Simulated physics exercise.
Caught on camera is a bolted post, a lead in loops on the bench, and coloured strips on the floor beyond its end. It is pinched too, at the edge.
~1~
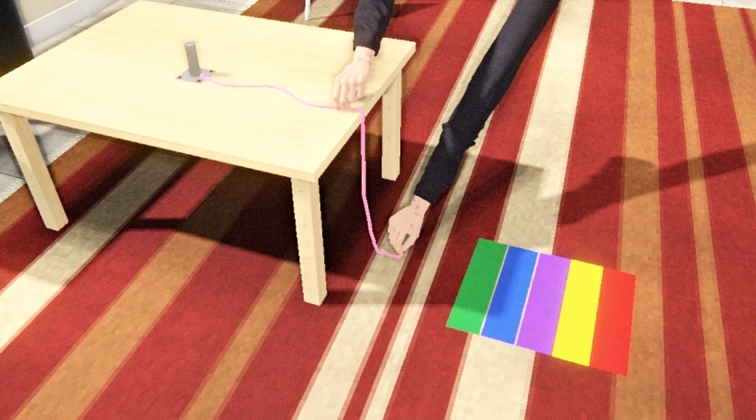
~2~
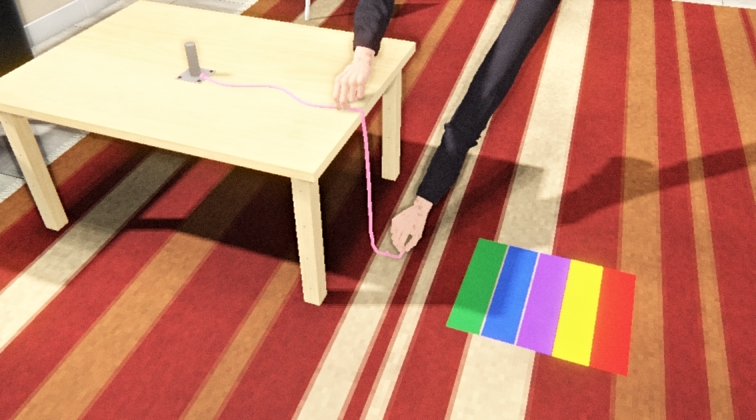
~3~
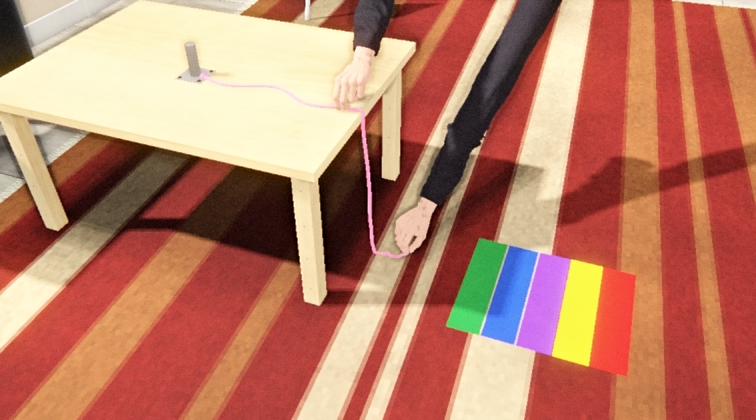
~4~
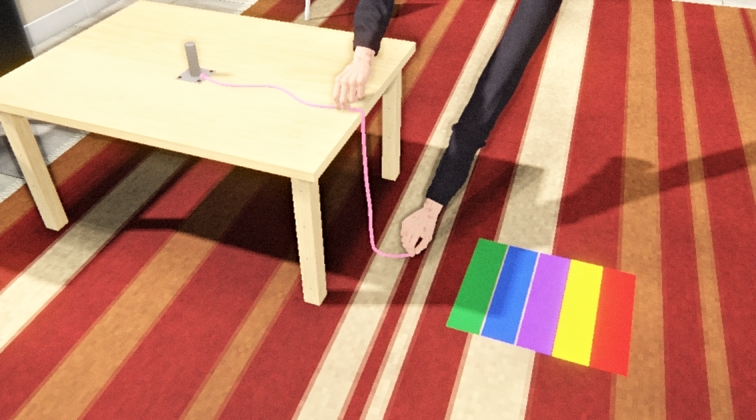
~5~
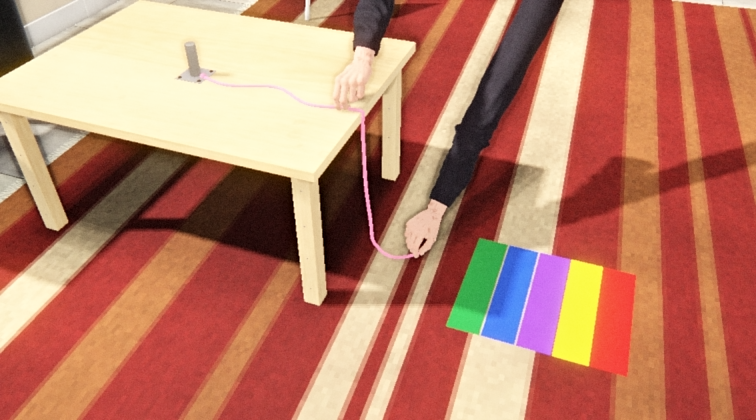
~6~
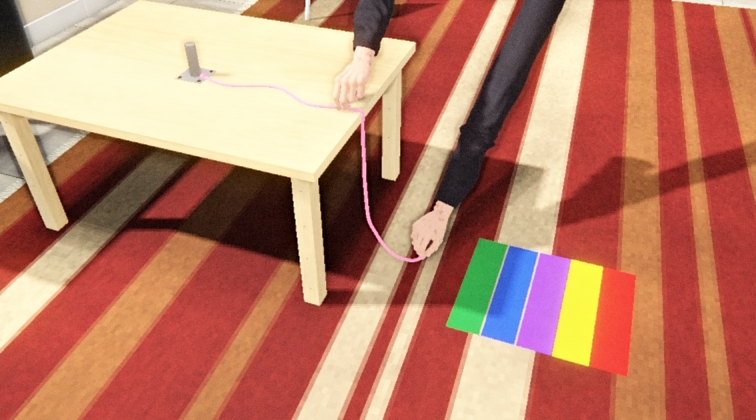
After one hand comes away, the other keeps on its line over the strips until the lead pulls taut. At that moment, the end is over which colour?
Over blue.
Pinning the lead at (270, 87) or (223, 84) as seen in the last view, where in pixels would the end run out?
In order of the tries, it's near (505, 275) and near (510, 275).
A little later, end near (447, 261); short of the strips.
Next, end near (487, 271); over green.
When it is tight, end near (511, 277); over blue. The end stops over the blue strip.
